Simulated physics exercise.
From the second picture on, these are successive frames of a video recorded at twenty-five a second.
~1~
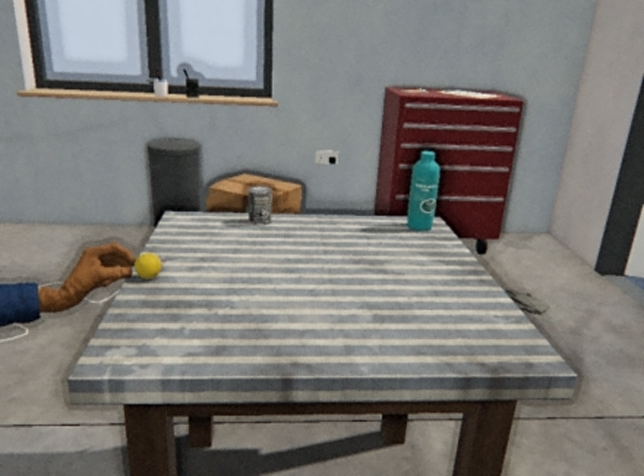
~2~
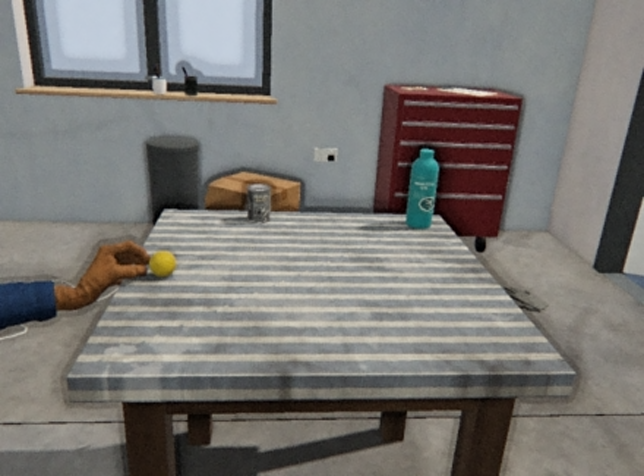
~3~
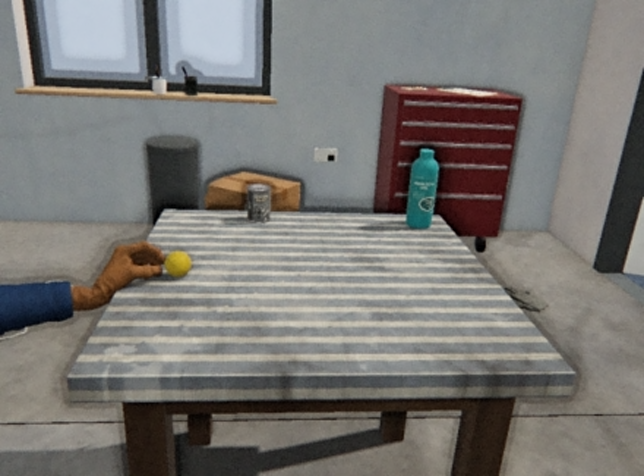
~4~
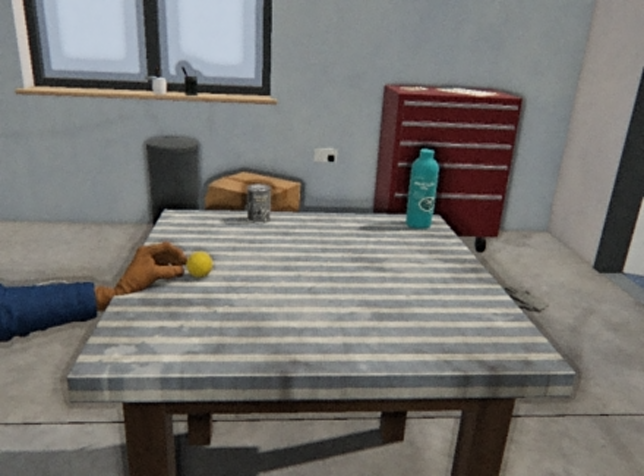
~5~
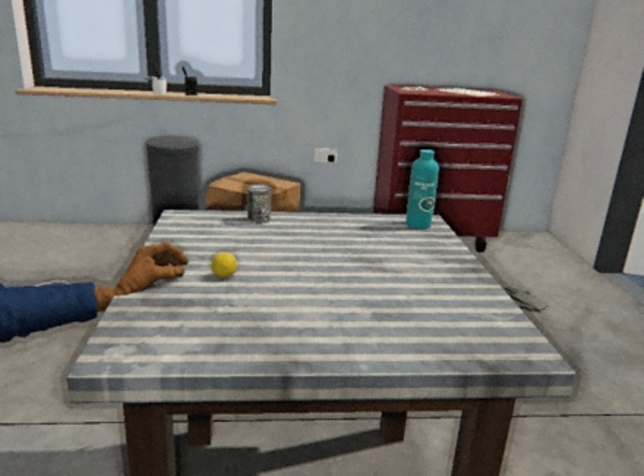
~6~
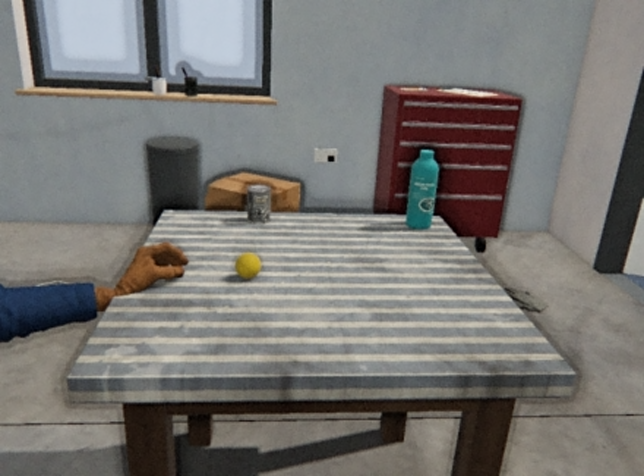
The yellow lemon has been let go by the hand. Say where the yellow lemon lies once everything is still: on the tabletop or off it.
Off it.
Then, 0.20 s after the last picture, yellow lemon rolled well along near (358, 267).
Then, 0.40 s after the last picture, yellow lemon rolled well along near (456, 268).
Then, 0.70 s after the last picture, yellow lemon now off the table.
Then, 0.90 s after the last picture, things are still on the move.
By the end, off the table, yellow lemon.
